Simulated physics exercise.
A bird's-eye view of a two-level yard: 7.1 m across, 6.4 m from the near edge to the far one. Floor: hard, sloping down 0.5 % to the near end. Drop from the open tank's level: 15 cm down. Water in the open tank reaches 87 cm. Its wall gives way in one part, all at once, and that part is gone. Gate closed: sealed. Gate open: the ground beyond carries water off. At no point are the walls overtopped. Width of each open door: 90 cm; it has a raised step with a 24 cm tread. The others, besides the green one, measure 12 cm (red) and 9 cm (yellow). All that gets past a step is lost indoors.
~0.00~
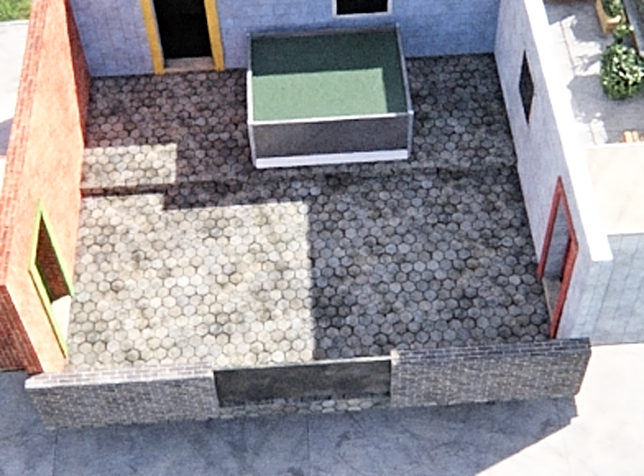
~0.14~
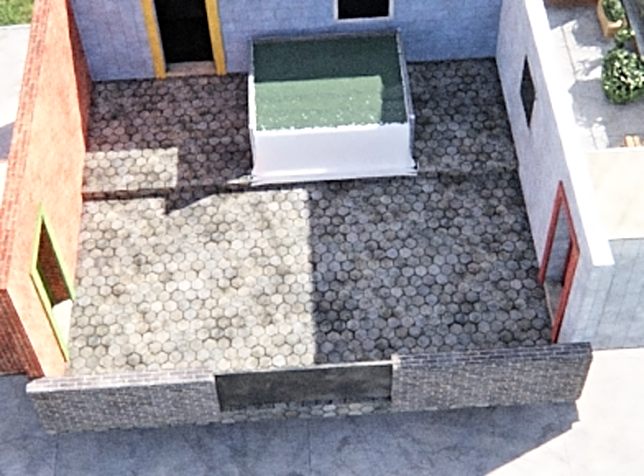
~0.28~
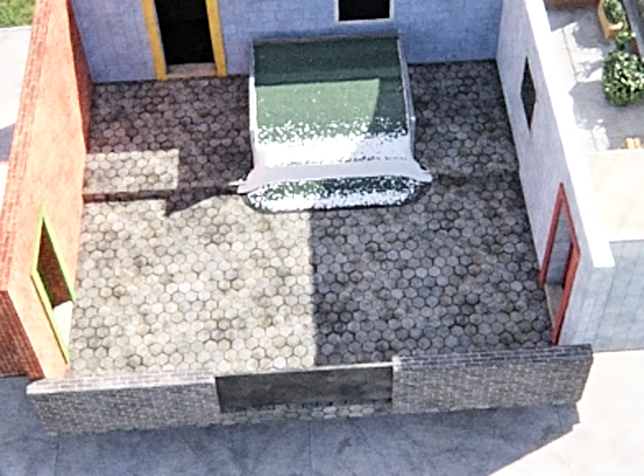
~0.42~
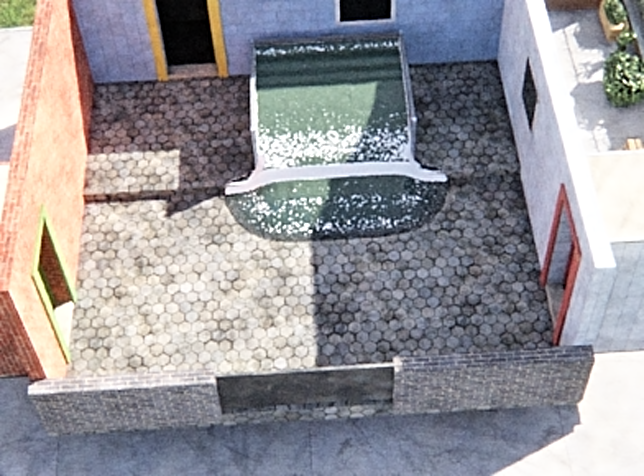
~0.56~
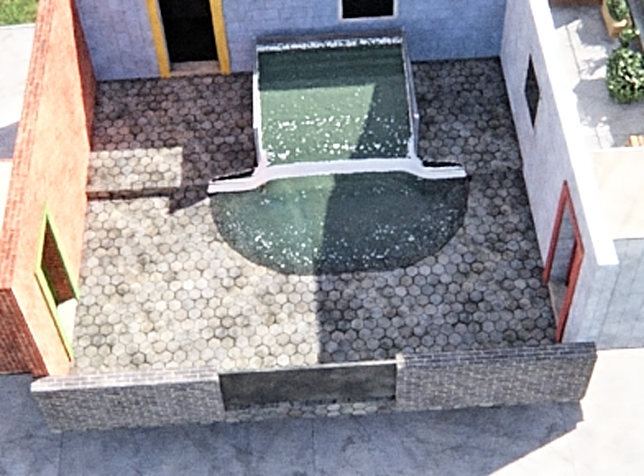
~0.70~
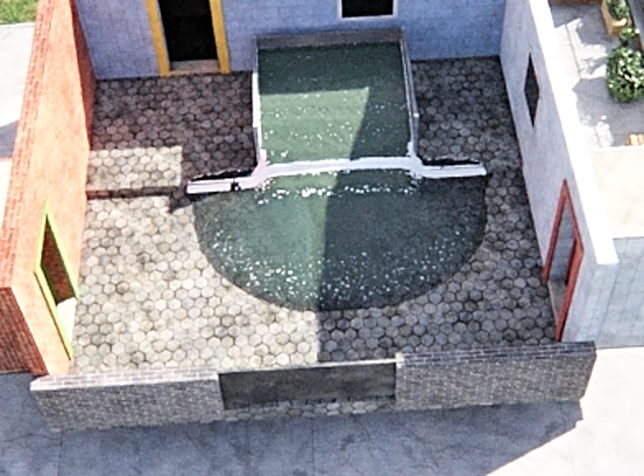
Greenish water burst through the front side of a raised tank by the back wall of a walled yard, then poured onto the paving and spread outward in a widening, rounded pool flecked with white.
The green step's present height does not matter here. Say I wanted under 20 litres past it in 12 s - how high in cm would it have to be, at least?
You would need about 22 cm.
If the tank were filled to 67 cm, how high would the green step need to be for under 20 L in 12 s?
Something near 16 cm should do.
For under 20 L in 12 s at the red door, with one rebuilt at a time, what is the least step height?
Door red, min height approx. 26 cm.
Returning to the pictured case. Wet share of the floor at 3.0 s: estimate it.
Close to 60 per cent is wet.
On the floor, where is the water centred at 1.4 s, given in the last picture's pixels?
I'd put it close to (338, 197).
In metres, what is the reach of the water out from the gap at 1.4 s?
4.8 m.
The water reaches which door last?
That's the yellow one.
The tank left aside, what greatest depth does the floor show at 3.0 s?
Max depth: About 50 cm.
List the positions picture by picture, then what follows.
In the first picture, the open tank at (327, 76) is whole and still, 87 cm deep; the green door at (52, 283) is dry.
In the second picture, the gap is at (333, 147), the front 0.3 m out at (256, 181); the back of the open tank holds 87 cm.
In the third picture, water pours out at (333, 152) and has run 0.8 m, to (269, 211); about 18 cm deep outside, 87 cm at the back.
In the fourth picture, the gap is at (335, 155), the front 1.3 m out at (279, 237); the back of the open tank holds 80 cm.
In the fifth picture, the front is at (298, 271), 2.0 m from the gap at (337, 152); 6.7 m2 of floor is wet, 74 cm left at the back.
In the sixth picture, water pours out at (337, 152) and has run 2.7 m, to (300, 305); about 9 cm deep outside, 74 cm at the back; 2.3 m in a straight line remain to the green door at (58, 286).
After 1.4 s water covers 55 % of the floor, deepest (50 cm) near (359, 387); it has not reached the green door.
After 3.0 s water covers 60 % of the floor, deepest (50 cm) near (66, 405); 22 cm at the green door, 5 litres in over its 8 cm step.
After 12.0 s water covers 95 % of the floor, deepest (17 cm) near (499, 378); 13 cm at the green door, 308 litres in over its 8 cm step.
At the green door as built, the water arrived by 2.2 s and peaked near 23 cm at 3.2 s.
Run again over the same 12 s with other heights there, 35 litres in over 19 cm, 7 litres over 25.5 cm. The limit of 20 litres is kept from about 22 cm up.
